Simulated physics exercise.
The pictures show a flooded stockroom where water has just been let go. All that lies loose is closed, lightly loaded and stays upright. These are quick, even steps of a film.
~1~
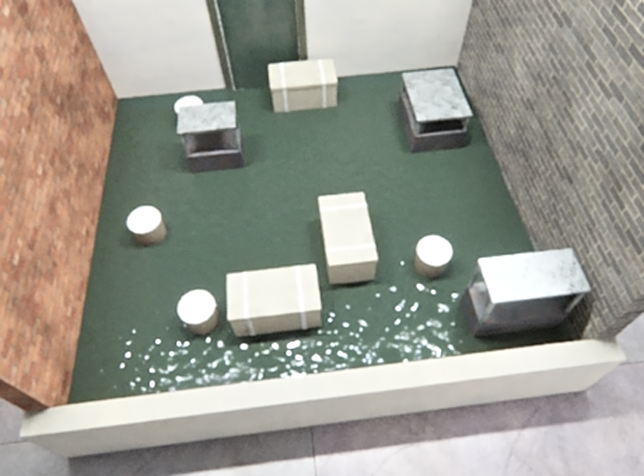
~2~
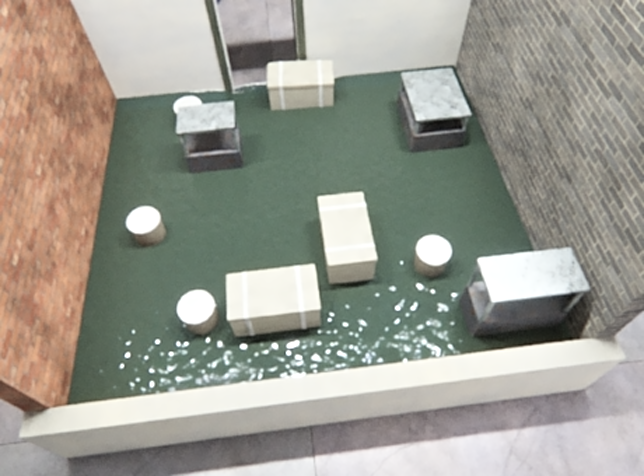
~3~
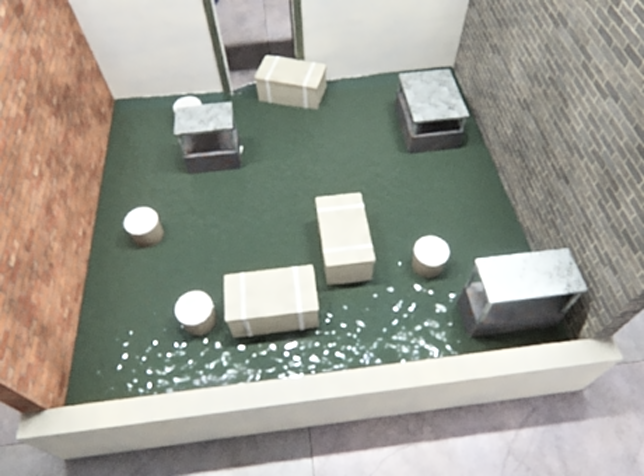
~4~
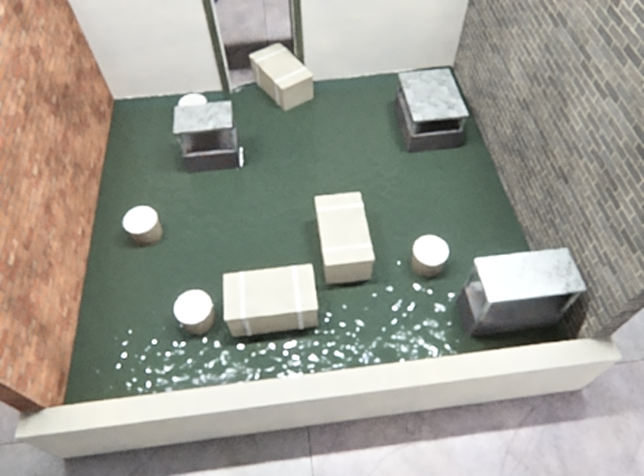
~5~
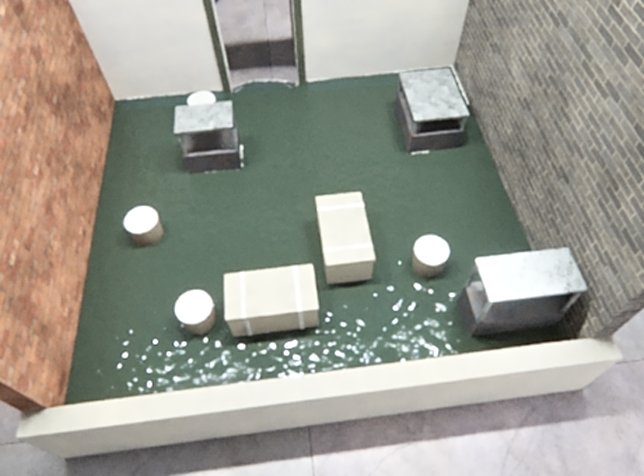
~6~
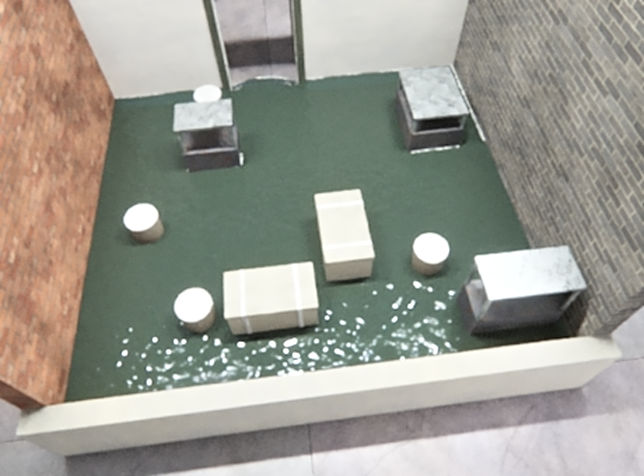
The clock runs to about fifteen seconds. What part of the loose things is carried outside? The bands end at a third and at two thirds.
That comes to not even a third.
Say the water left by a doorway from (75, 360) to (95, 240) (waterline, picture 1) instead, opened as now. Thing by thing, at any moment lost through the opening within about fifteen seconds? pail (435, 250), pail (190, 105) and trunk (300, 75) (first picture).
In that order: Left behind, gone, no.
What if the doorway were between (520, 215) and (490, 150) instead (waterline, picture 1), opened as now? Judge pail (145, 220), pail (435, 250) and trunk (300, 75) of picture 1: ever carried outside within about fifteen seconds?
In that order: Left behind, through, kept in.
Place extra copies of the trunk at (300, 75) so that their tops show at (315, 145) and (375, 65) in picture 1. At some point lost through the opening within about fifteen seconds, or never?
As listed: Washed out, gone.
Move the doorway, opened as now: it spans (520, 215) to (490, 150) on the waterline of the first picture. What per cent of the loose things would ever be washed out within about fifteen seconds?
Roughly 30 per cent.
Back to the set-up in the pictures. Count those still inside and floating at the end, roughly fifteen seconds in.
I count 5.
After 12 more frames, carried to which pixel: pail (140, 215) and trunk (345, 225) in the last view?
Roughly at (143, 185) and (330, 197).
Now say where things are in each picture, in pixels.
In the first frame, a pail at (189, 106), afloat; a pail at (144, 220) floats; 0 of 7 have shifted.
In the second frame, a pail at (188, 106) floats; a pail at (143, 220) floats; 0 of 7 have shifted.
In the third frame, a pail at (187, 106), afloat; a pail at (141, 221), afloat; 1 of 7 have shifted.
In the fourth frame, a pail at (193, 103), afloat, close to its start; a pail at (140, 220) floats; 2 of 7 have shifted.
In the fifth frame, a pail at (201, 100), afloat, close to its start; a pail at (141, 220), afloat; 2 of 7 have shifted.
In the sixth frame, a pail at (207, 94), afloat, close to its start; a pail at (141, 217), afloat; 2 of 7 have shifted.
A moment on, 1 of 7 are out; 6 afloat.
Next, 2 of 7 are out; 5 afloat.
Later, 2 of 7 are out; 5 afloat.
In the end, 2 of 7 are out; 5 afloat.
